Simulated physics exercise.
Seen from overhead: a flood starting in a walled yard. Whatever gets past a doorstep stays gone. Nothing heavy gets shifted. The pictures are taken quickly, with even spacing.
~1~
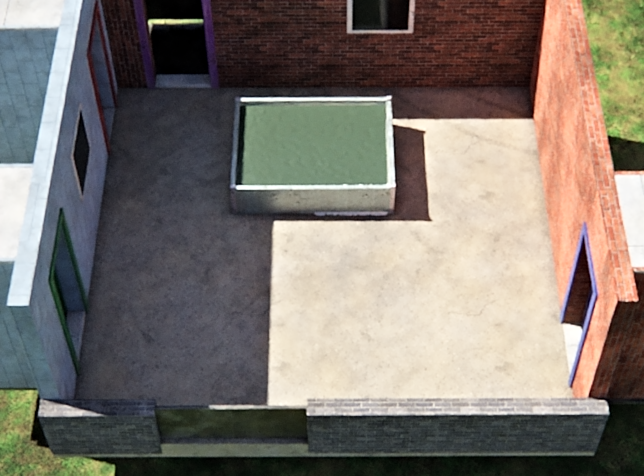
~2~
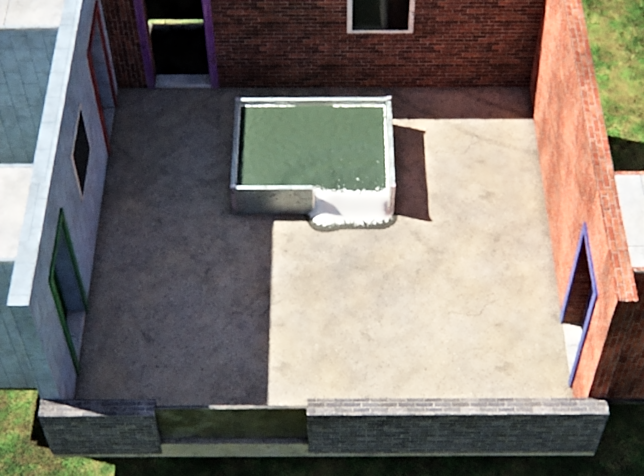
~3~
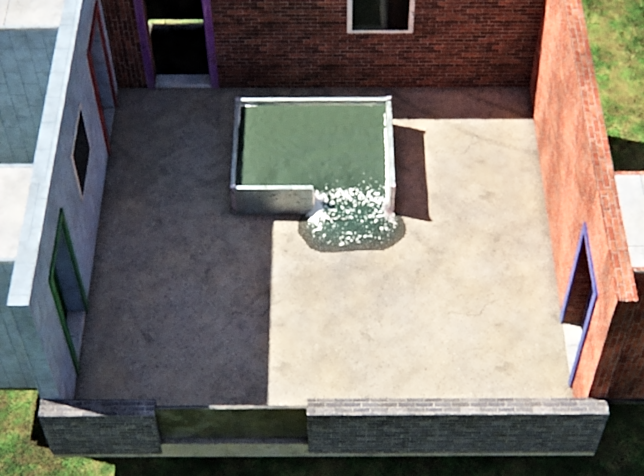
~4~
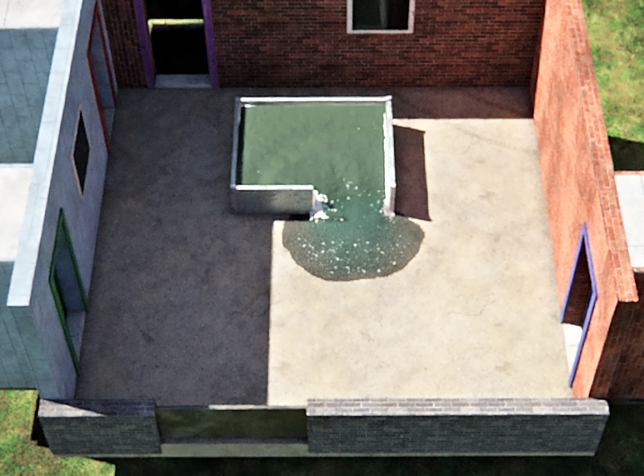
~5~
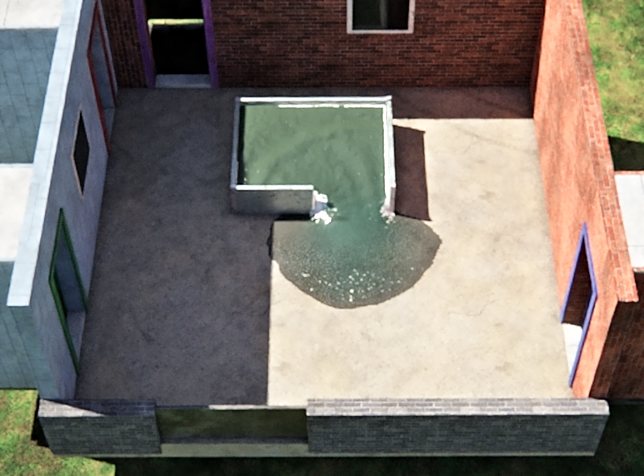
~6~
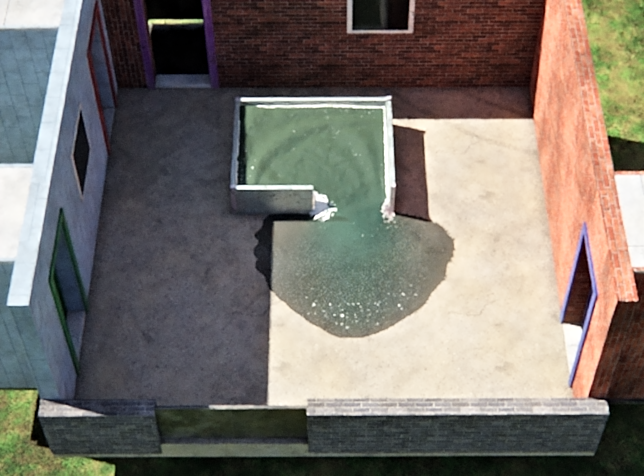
In a walled yard seen from above, a raised square tank of green water stands whole and still on the pale floor. A gap opens at the right of its near wall and water pours out in white froth, then spreads across the floor toward the low front wall in a widening, rounded pool.
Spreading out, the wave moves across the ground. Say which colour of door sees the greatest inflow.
It is the blue door.
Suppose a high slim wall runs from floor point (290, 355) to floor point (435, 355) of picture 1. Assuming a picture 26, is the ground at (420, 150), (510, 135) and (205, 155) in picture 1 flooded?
The first spot is unreached, the second unreached, the third unreached.
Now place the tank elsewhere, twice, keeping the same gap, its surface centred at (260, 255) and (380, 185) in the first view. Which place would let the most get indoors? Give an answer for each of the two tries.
Taking them in turn, I'd say the blue door and then the door marked blue.
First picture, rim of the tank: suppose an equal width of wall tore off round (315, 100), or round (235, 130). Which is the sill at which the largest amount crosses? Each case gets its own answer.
The red one, then the door marked red.
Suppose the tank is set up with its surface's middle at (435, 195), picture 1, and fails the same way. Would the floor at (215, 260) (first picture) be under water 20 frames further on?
At that place: Clear.
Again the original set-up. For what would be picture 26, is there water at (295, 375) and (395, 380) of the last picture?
Well, the first spot ends up submerged, and the second submerged.
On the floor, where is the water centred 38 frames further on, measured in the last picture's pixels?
It is around (346, 289).
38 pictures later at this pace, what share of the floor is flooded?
I'd say close to 60 per cent.
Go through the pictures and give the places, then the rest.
In the first frame, the tank at (313, 145) is whole and still.
In the second frame, water pours out at (351, 202) and has run to (312, 222).
In the third frame, the front is at (316, 244), out from the gap at (351, 204).
In the fourth frame, water pours out at (351, 204) and has run to (325, 275).
In the fifth frame, the front is at (337, 302), out from the gap at (351, 204).
In the sixth frame, the front is at (338, 331), out from the gap at (351, 204).
A moment on, water covers 25 % of the floor; purple door not reached, red door not reached, blue door not reached, green door not reached.
Next, water covers 40 % of the floor; purple door not reached, red door not reached, blue door wet at the sill, nothing in, green door not reached.
Then, water covers 45 % of the floor; purple door not reached, red door not reached, blue door some in, green door not reached.
Later, water covers 60 % of the floor; purple door not reached, red door not reached, blue door a lot in, green door wet at the sill, nothing in.
In the end, water covers 95 % of the floor; purple door wet at the sill, nothing in, red door wet at the sill, nothing in, blue door a lot in, green door wet at the sill, nothing in; the blue door has let in the most.
